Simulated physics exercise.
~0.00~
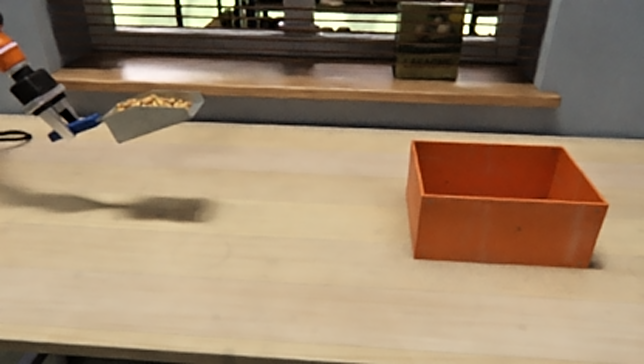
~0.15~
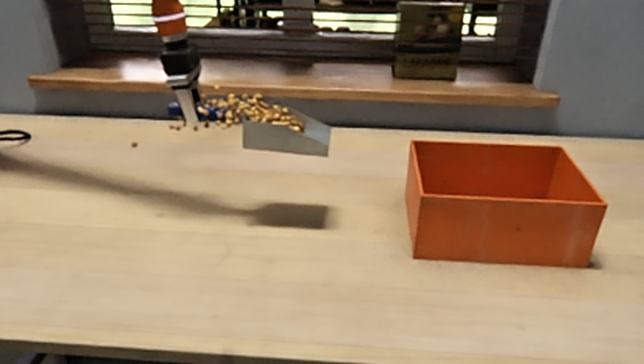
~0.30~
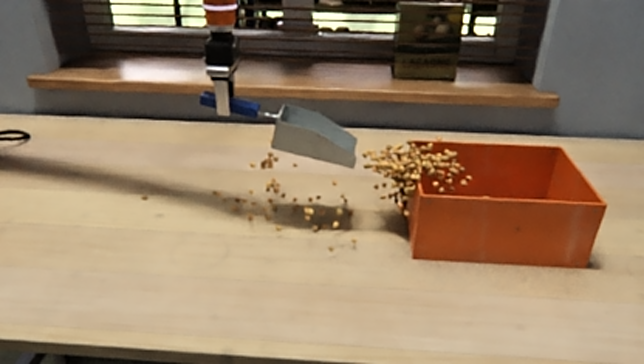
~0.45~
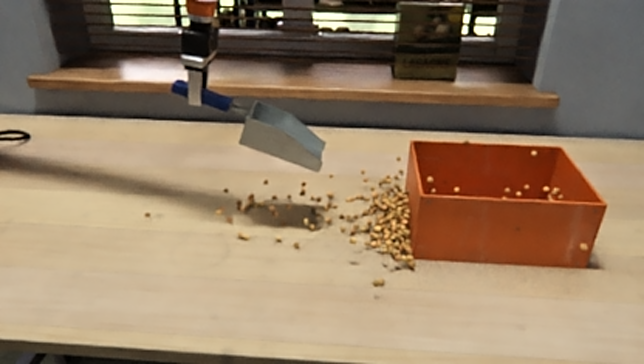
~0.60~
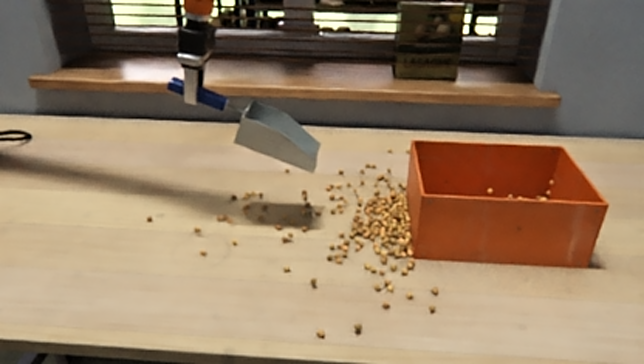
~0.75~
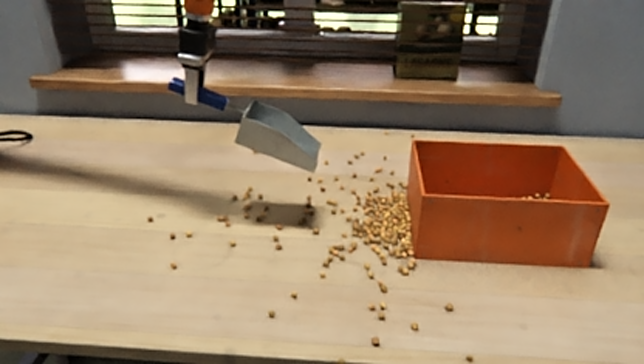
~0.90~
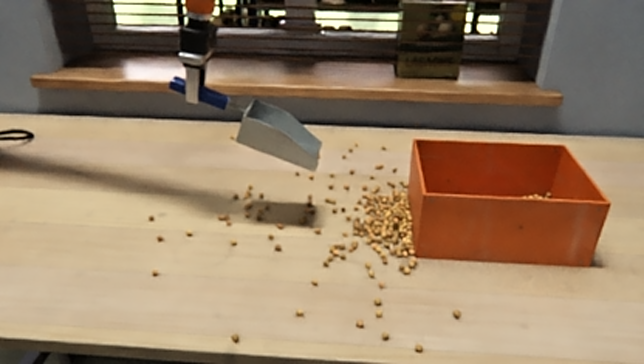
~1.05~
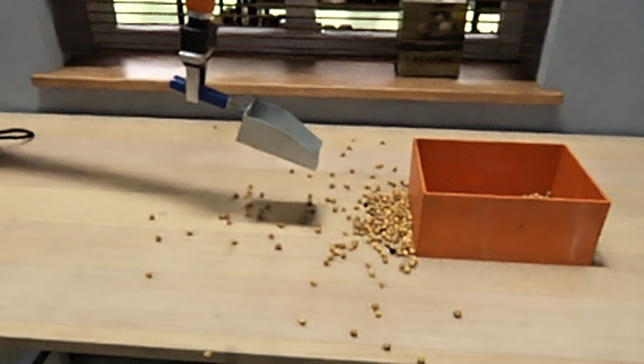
A pale wooden table stands before a window with slatted blinds and a wooden sill, seen from slightly above by a gently swaying camera. An open orange box sits at the right, while at the left a robot arm holds a grey metal scoop with a blue handle, heaped with dried chickpeas. The arm swings the scoop right and tips it forward, flinging the chickpeas toward the box. It then draws back a little, tilting further, and stops. Some chickpeas land inside, but most pile against the box's near left side or scatter across the table, leaving the scoop hanging still.
